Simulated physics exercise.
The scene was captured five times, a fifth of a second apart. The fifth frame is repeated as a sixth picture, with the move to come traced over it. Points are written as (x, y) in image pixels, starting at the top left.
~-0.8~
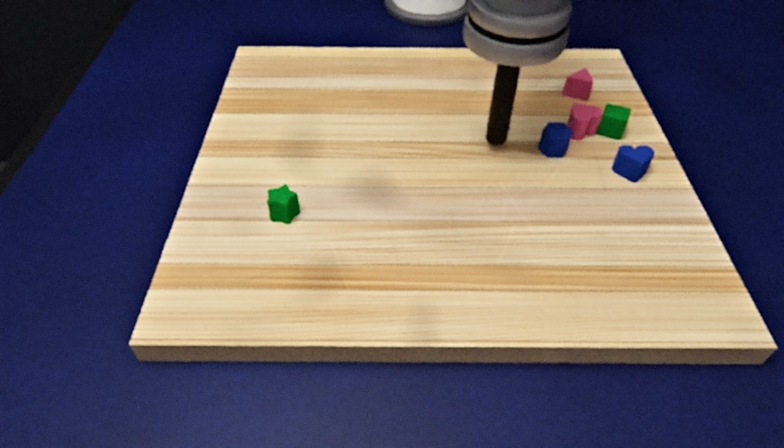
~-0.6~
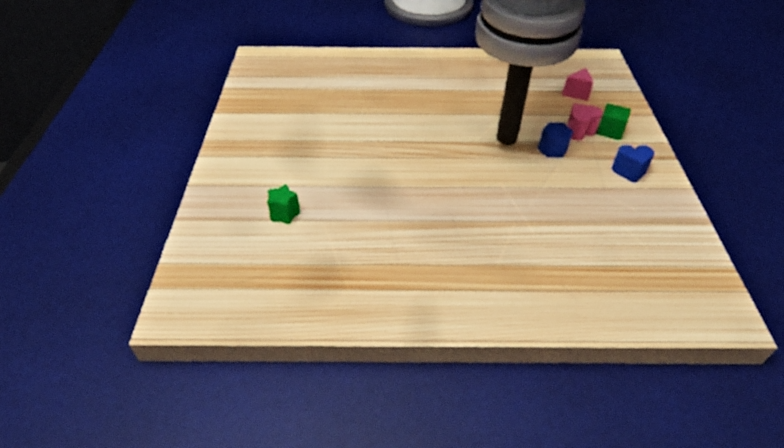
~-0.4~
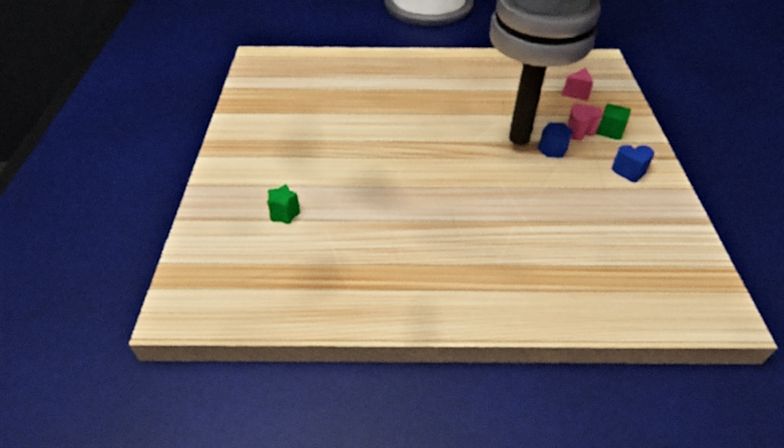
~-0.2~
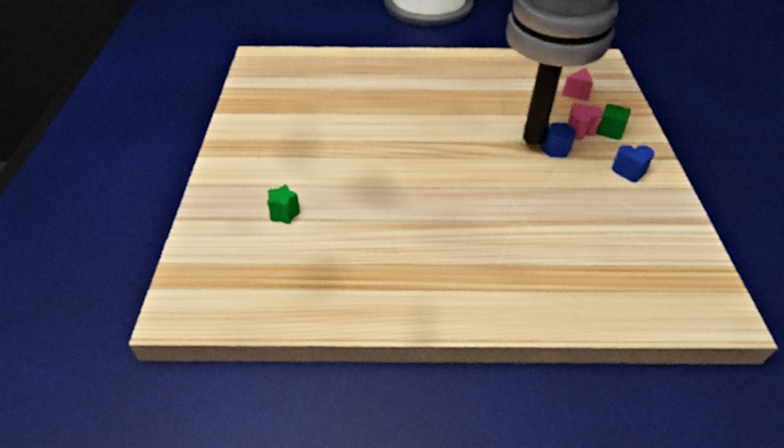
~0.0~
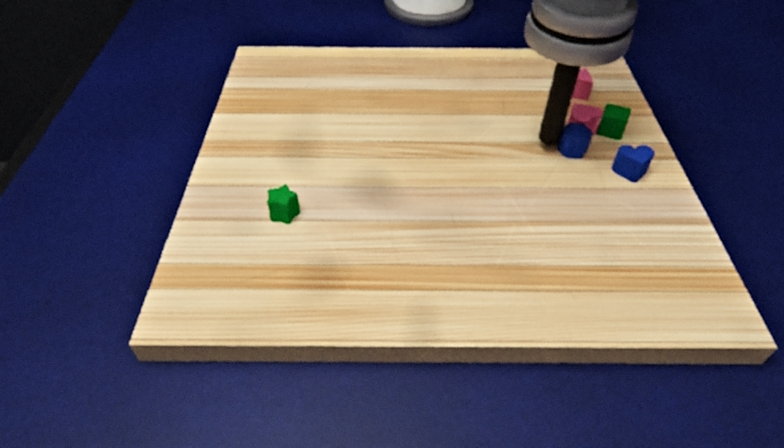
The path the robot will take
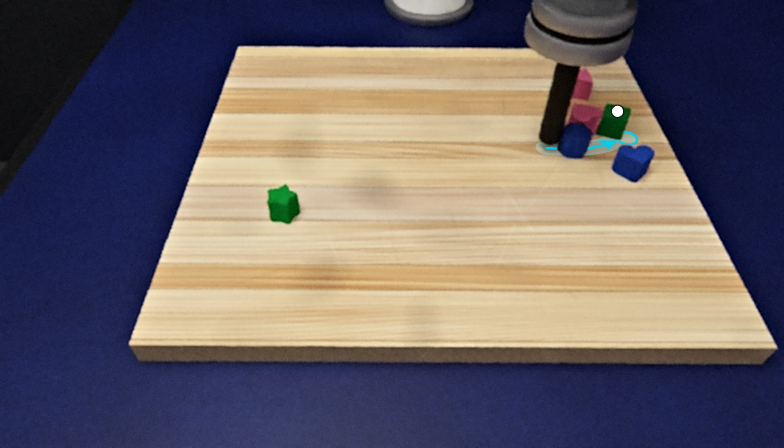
A robot arm with a black rod moved slowly right across a wooden board, reached a small blue block and nudged it slightly right, near the pink and green blocks, while the green star stayed still.
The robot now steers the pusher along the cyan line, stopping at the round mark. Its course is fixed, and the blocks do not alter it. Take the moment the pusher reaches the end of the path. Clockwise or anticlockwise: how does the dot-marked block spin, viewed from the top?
The dot-marked block rotates counterclockwise.
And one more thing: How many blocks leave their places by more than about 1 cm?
When the path ends, I think you'll find two blocks out of place by more than 1 cm.
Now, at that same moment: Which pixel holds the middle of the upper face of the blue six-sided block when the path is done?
The point I'd pick in the picture is (645, 134).
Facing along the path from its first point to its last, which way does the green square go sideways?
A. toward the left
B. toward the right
The one that fits is A, toward the left.
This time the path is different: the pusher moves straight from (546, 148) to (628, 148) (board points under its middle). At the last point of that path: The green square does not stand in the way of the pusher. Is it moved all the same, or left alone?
It will be resting on its spot.
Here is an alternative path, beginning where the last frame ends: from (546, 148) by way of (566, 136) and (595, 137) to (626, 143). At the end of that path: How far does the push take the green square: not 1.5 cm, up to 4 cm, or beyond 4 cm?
The answer is 1.5 to 4 cm.
Drawn move, from (546, 148) via (576, 149) and (603, 145), ending at (626, 138); the dot is on the green square.
What follows on the original path. One third of the way, pusher (580, 140); blue six-sided block (610, 132).
Two thirds of the way, pusher (606, 136); blue six-sided block (635, 134), turned 45° clockwise.
At the end, pusher (630, 129); blue six-sided block (645, 134), turned 90° clockwise; pink heart still; green square (625, 104), turned 45° anticlockwise.
